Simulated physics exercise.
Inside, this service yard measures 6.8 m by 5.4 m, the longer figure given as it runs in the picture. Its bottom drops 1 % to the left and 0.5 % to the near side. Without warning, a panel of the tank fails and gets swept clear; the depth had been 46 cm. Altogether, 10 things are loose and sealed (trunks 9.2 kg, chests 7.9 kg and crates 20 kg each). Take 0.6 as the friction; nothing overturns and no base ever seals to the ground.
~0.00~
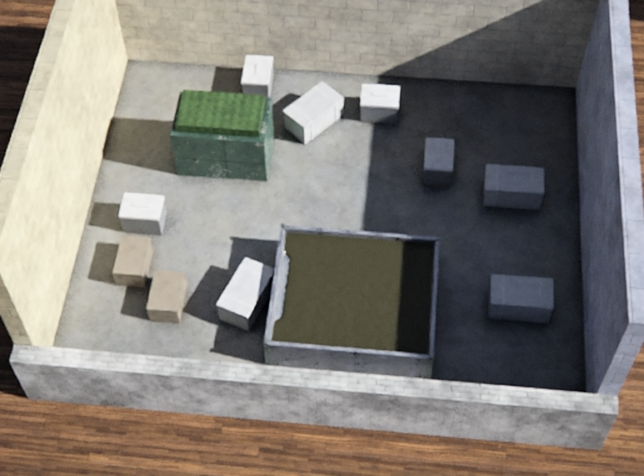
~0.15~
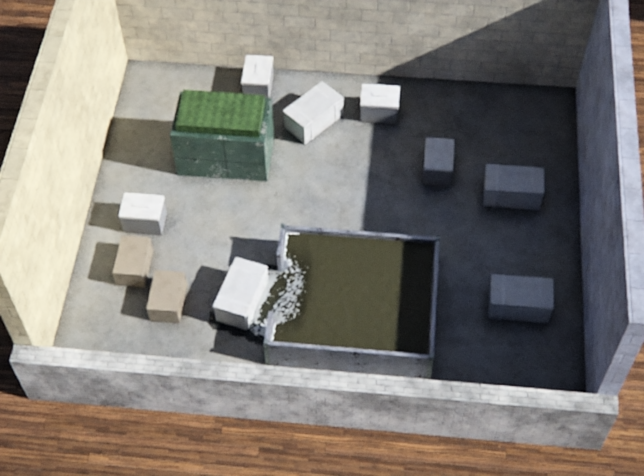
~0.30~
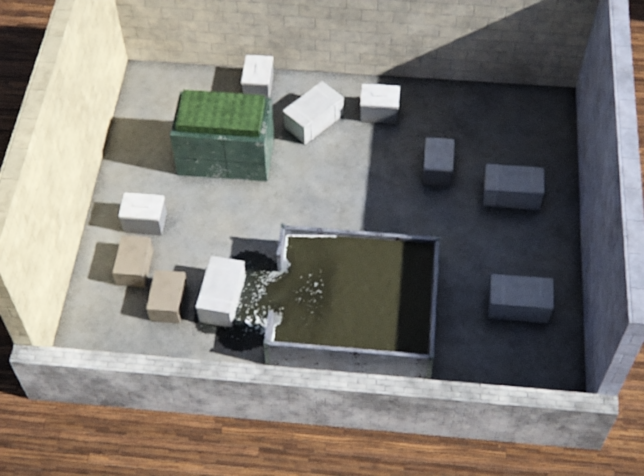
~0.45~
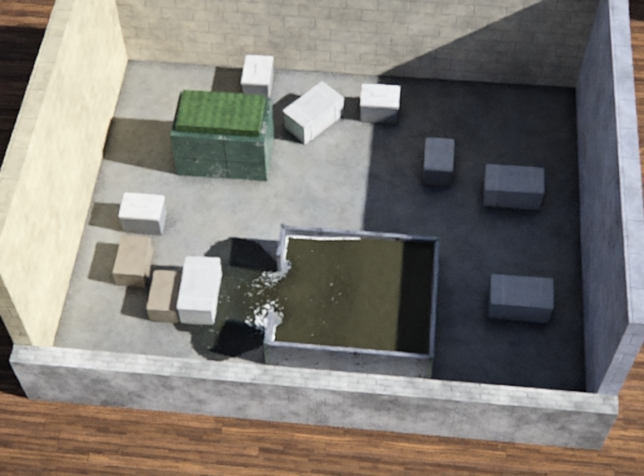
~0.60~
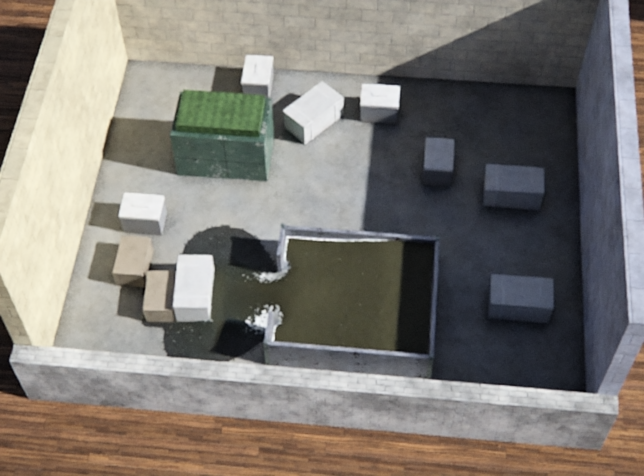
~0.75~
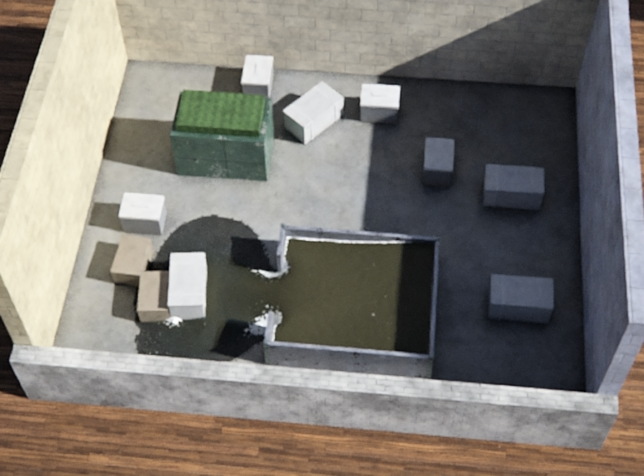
We see water burst through the left side of a tank in a walled yard, pushing a nearby white box leftward until it meets a tan box, which also shifts slightly as a dark wet patch spreads across the floor.
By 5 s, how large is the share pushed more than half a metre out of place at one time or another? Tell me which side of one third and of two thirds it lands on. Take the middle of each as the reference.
It lands between one third and two thirds.
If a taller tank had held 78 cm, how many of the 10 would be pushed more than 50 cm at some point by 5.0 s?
Count: 6.
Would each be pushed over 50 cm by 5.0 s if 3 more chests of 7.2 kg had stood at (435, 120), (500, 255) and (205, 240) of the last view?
In the order asked: Below the mark; below the mark; above the mark.
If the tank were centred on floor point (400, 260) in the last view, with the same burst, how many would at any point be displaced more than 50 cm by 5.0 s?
The count would be 4.
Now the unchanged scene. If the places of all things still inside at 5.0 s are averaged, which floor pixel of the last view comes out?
Around (308, 156).
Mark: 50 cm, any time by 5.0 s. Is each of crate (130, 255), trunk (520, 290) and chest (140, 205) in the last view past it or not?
Well, in turn that's topping it, not reaching it, topping it.
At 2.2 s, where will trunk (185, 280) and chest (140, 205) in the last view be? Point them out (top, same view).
About (109, 264) for the first and (122, 137) for the second.
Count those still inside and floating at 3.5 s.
It comes to 3 of them.
After 1.1 s 1 of 10 are over 50 cm from their spots; 1 afloat.
After 2.2 s 4 of 10 are over 50 cm from their spots; 3 afloat.
After 3.5 s 4 of 10 are over 50 cm from their spots; 3 afloat.
After 5.0 s 4 of 10 are over 50 cm from their spots, and 4 have been at some point; 4 afloat.
